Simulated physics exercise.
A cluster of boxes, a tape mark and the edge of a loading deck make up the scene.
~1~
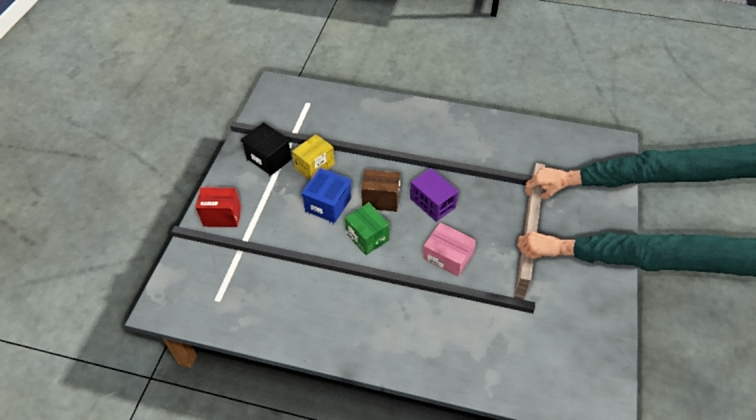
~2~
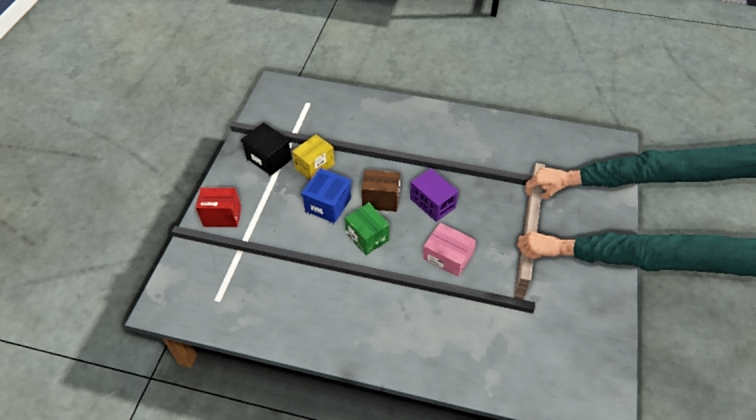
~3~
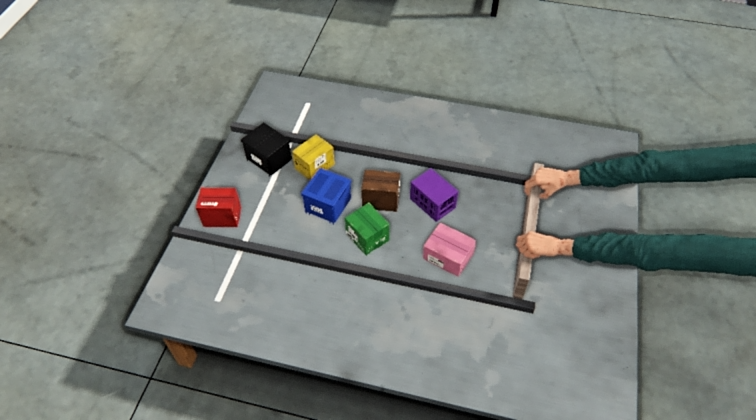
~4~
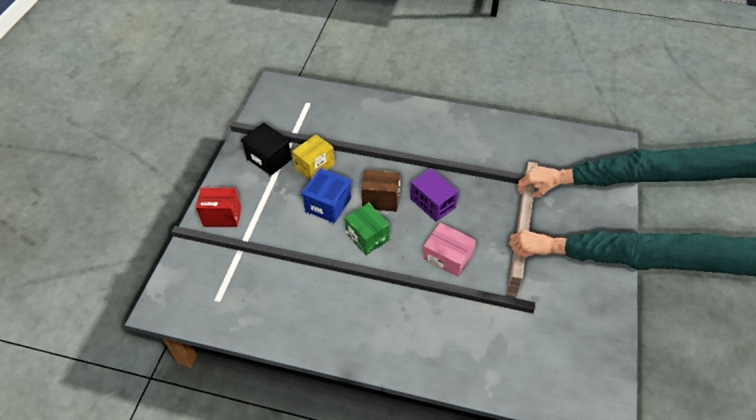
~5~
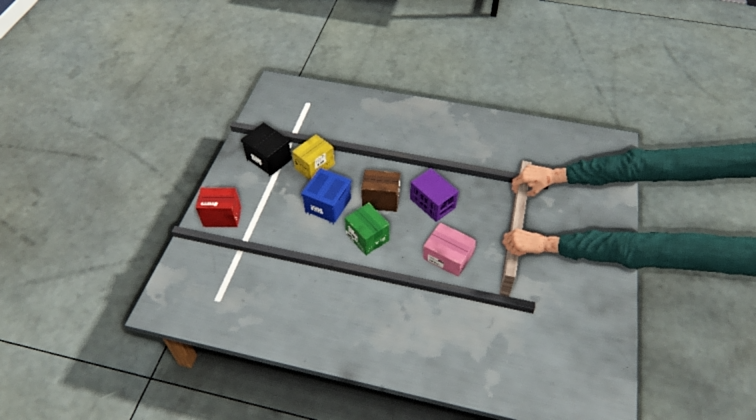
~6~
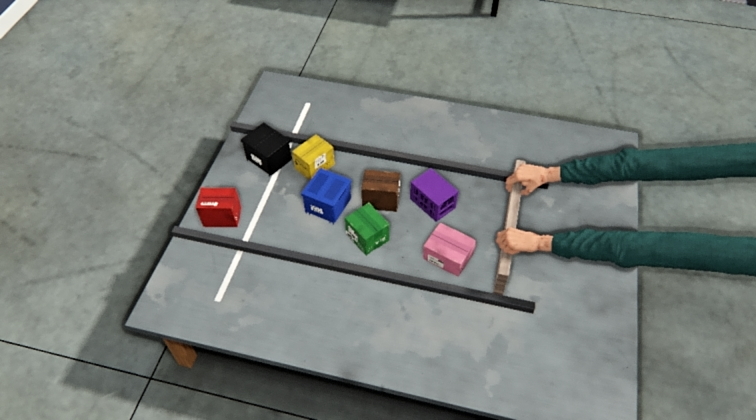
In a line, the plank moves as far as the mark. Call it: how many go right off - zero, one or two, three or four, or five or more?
One or two go off.
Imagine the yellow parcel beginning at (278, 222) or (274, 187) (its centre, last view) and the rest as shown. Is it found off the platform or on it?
At the first spot it tips off, and at the second it remains.
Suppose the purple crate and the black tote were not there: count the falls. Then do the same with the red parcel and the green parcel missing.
Taking the two tries in turn, it comes to 1 and 1.
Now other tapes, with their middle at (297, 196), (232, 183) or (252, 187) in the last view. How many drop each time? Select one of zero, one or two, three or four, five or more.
Well, it comes out as not one, five or over and three or four, in that order.
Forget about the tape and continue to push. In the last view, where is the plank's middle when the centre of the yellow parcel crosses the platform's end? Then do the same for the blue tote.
First one: Around (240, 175). Other one: Around (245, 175).
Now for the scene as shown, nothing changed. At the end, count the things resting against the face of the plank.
3.
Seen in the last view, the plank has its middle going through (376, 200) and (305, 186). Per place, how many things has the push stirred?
5 and 8.
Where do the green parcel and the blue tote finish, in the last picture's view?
In the last view, the middles sit near (197, 207) and near (223, 178).
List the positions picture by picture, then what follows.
The first frame shows red parcel (219, 208); black tote (267, 150); yellow parcel (314, 158); plank (530, 230); tape (268, 190).
The second frame shows black tote (267, 150); plank (530, 230).
The third frame shows yellow parcel (314, 158); brown parcel (381, 191).
The fourth frame shows red parcel (219, 208); pink parcel (449, 250).
The fifth frame shows black tote (267, 150); blue tote (327, 196).
The sixth frame shows red parcel (219, 208); black tote (267, 150); yellow parcel (314, 158); plank (510, 226); tape (268, 190).
Early on, none off yet; red parcel at rest near (219, 208); black tote at rest near (267, 150); yellow parcel at rest near (314, 158).
Finally, the number that fall off is one or two; lost, black tote and red parcel.
